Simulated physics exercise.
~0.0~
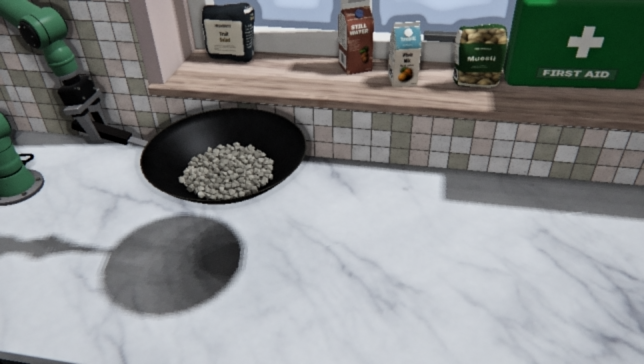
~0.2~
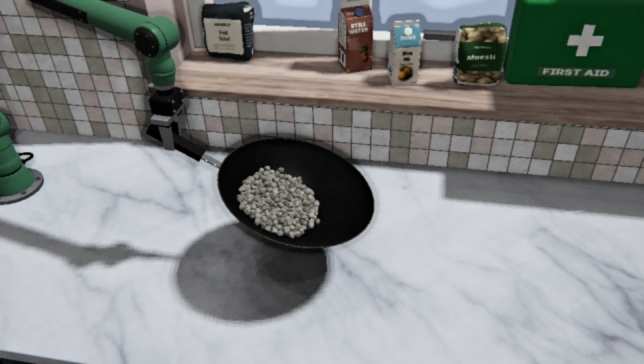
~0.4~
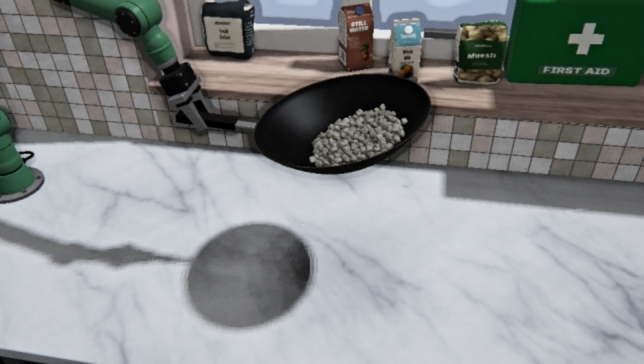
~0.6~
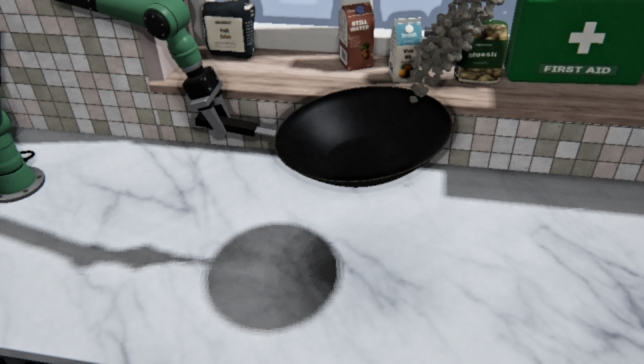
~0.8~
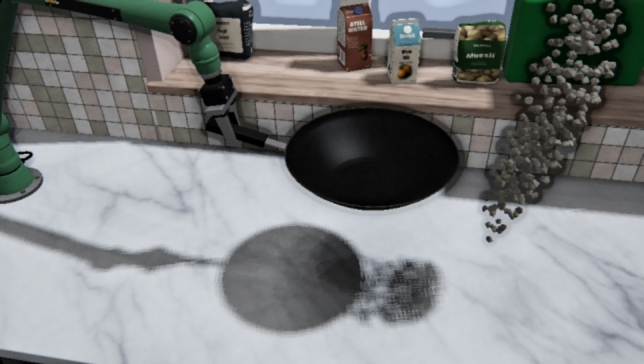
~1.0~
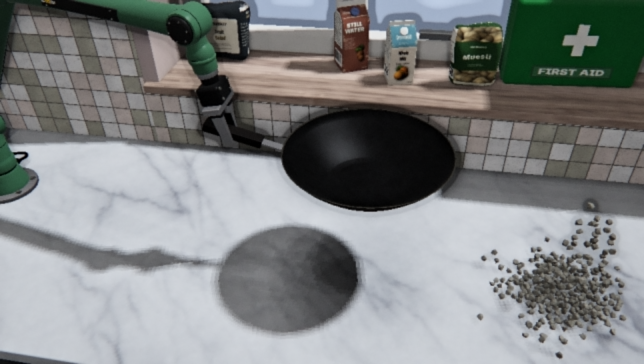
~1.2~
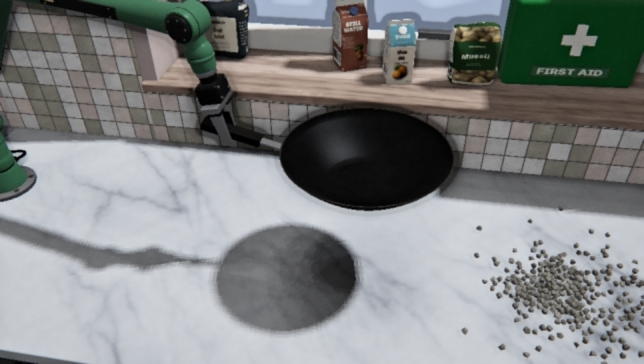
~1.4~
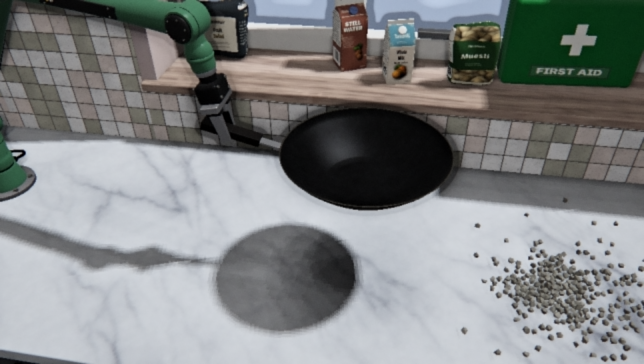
Green robot arm swinging a black wok rightward and up, tossing all its grey pebbles out to scatter across the marble counter.
